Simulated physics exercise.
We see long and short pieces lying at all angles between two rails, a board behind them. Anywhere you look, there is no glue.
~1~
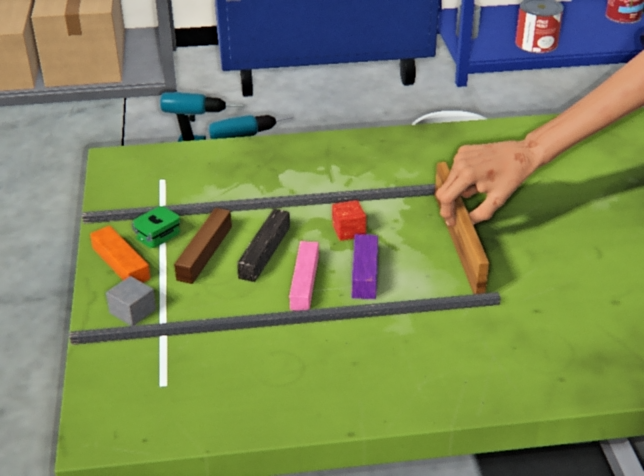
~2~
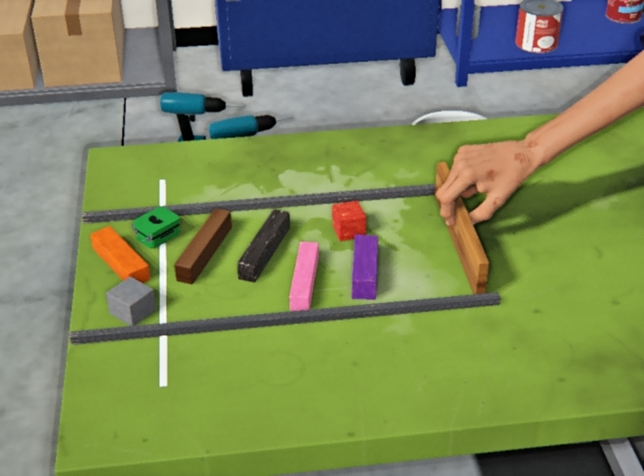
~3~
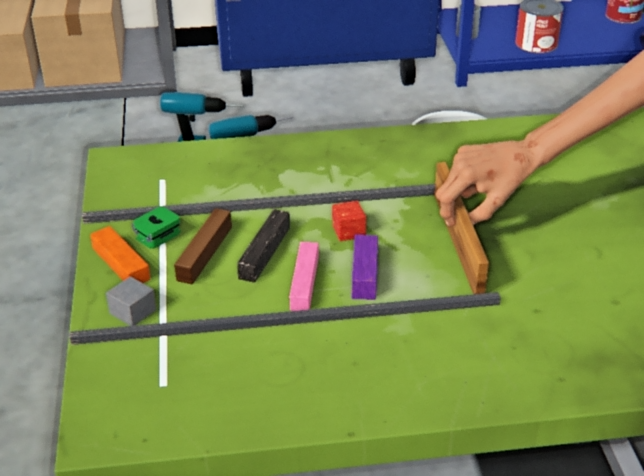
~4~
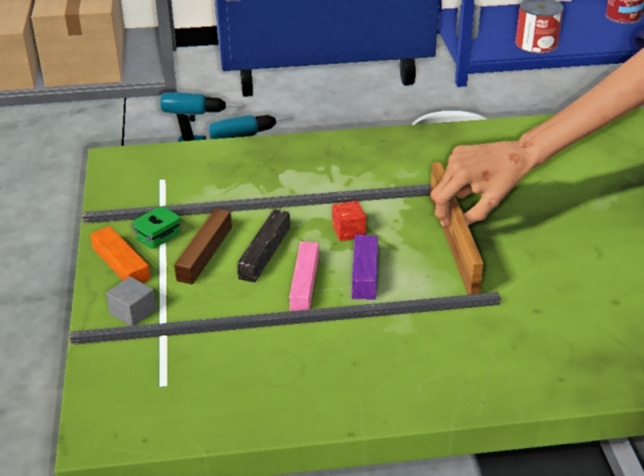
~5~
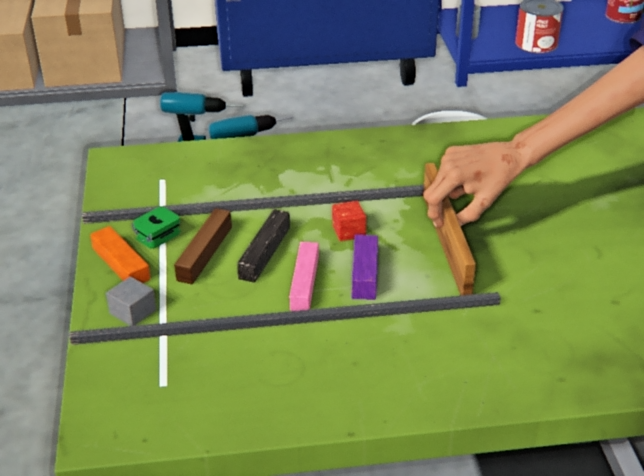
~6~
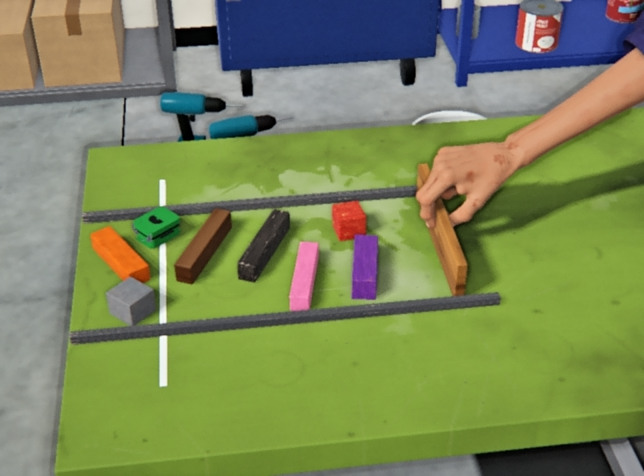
On a green tabletop, colourful blocks and bars lay still between two dark rails near a white strip, while a hand held a wooden board upright at the right, then slid it slightly left.
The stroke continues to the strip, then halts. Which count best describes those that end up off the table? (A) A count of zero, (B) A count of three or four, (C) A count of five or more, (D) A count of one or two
D.
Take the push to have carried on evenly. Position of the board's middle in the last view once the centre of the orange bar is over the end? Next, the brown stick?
The orange bar gives roughly (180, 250), the brown stick roughly (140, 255).
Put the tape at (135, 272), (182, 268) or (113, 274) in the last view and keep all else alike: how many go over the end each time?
You'd get 4, then 0, then 5.
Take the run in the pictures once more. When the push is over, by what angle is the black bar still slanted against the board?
About 15° out of line.
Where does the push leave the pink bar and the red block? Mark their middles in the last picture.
They come to rest around (128, 292) and (148, 237).
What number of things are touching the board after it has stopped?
Contact count: 2.
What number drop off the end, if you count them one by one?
My count gives 1.
Soon after, none off yet; orange bar at rest near (120, 257); grey block at rest near (132, 302); green case at rest near (158, 229).
In the end, the number that fall off is one or two; gone, orange bar.
